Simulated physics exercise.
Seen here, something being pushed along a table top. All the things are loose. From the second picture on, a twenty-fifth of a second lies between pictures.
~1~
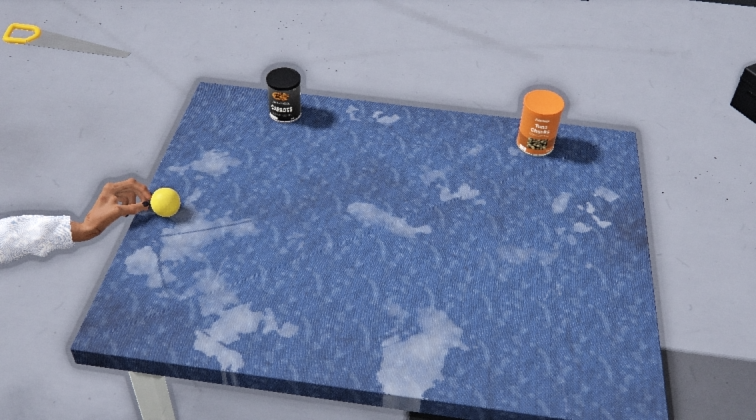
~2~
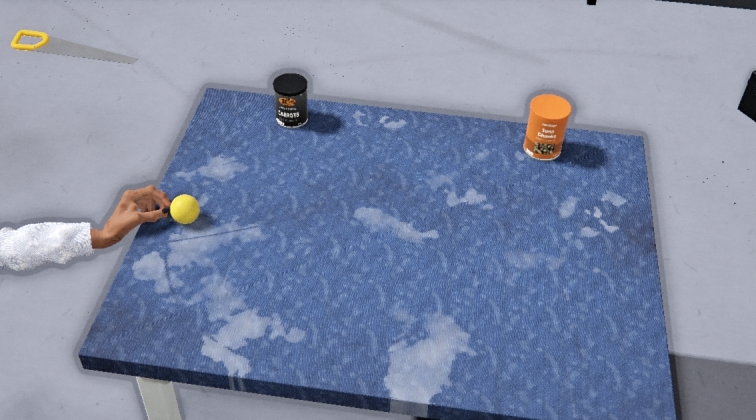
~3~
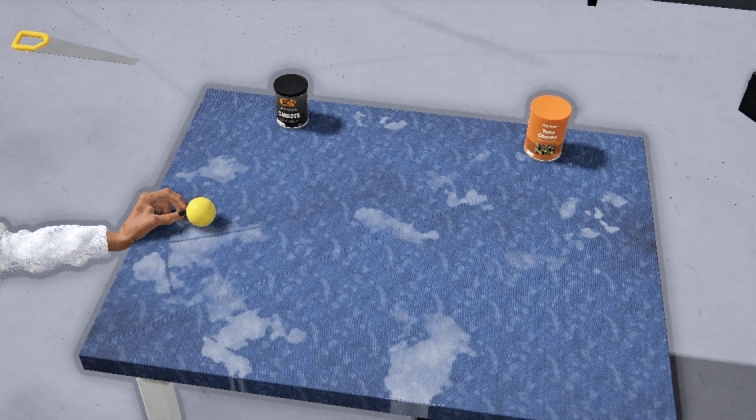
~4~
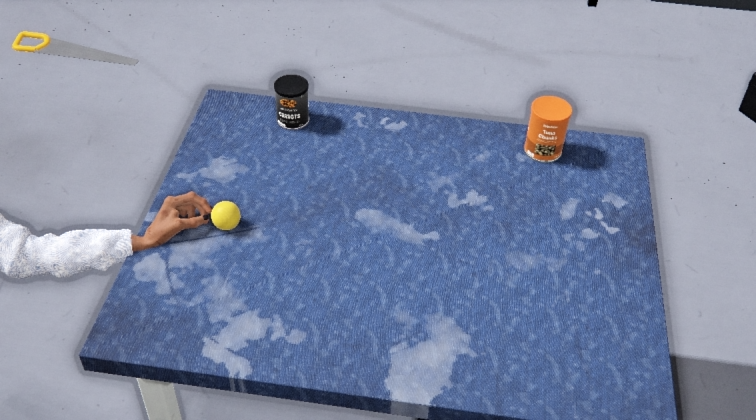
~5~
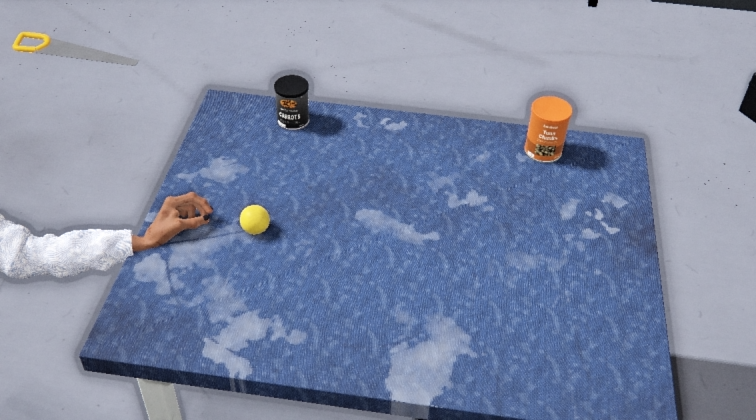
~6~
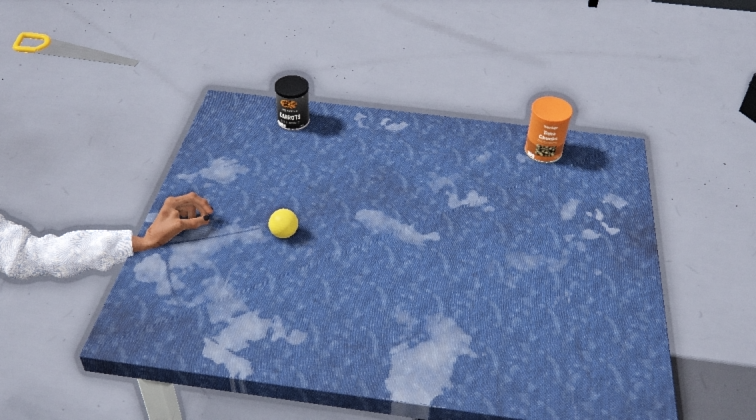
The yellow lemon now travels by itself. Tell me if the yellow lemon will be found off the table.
The yellow lemon drops to the floor.
Then, 0.30 s after the last picture, yellow lemon rolled well along near (490, 249).
Then, 0.60 s after the last picture, yellow lemon now off the table.
Then, 0.90 s after the last picture, things are still on the move.
By the end, off the table, yellow lemon.
